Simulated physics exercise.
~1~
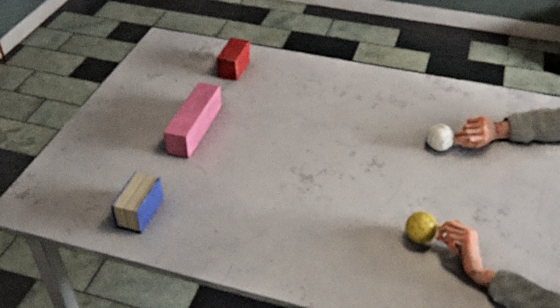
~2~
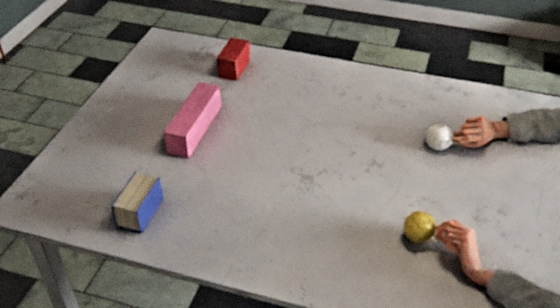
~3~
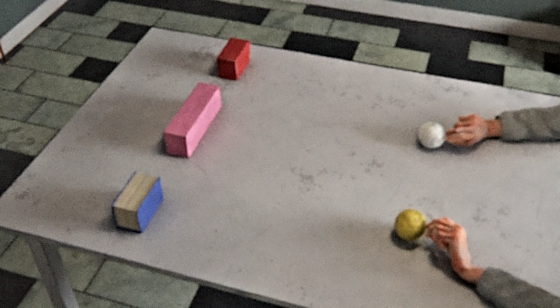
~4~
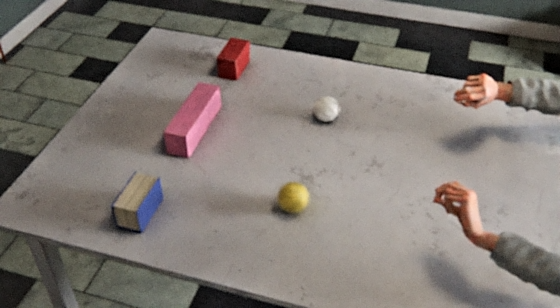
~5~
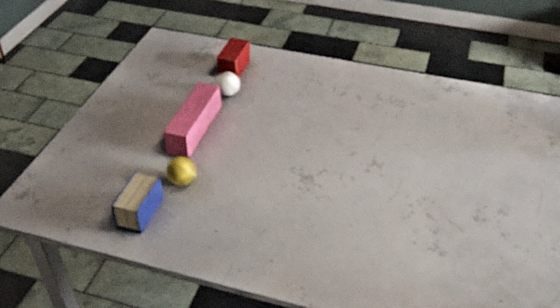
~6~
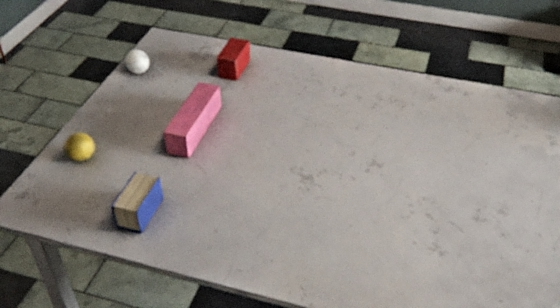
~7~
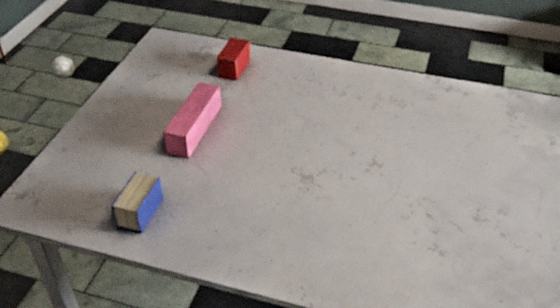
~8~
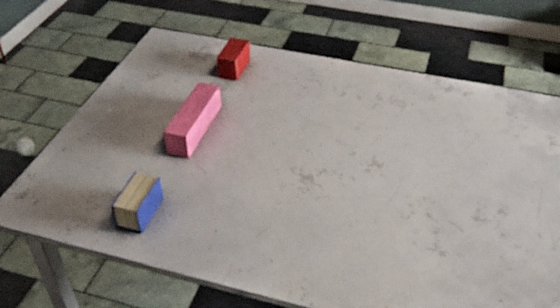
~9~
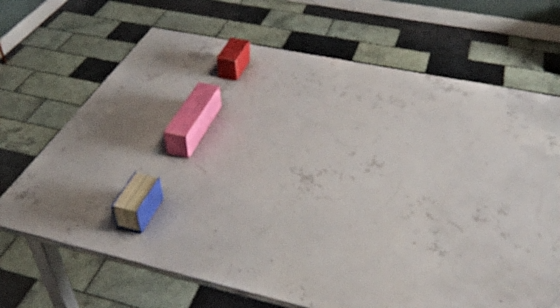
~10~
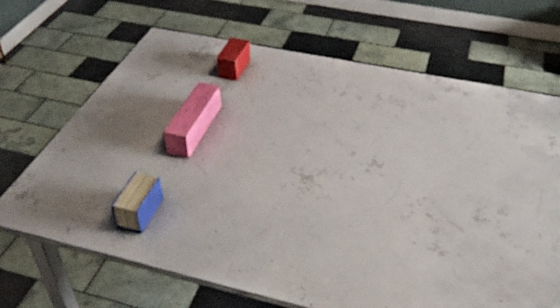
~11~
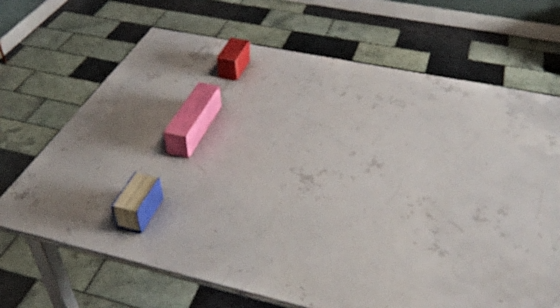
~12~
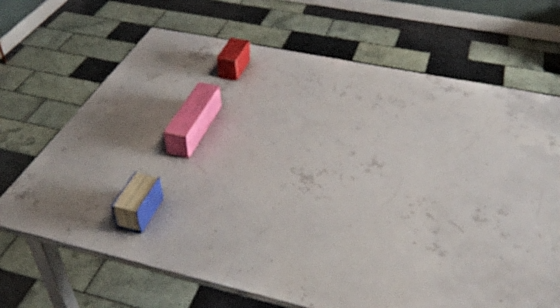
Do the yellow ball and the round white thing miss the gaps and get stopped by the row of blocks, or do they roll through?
They both roll through. The round white thing passes between the red and pink blocks, and the yellow ball passes between the pink block and the blue one.
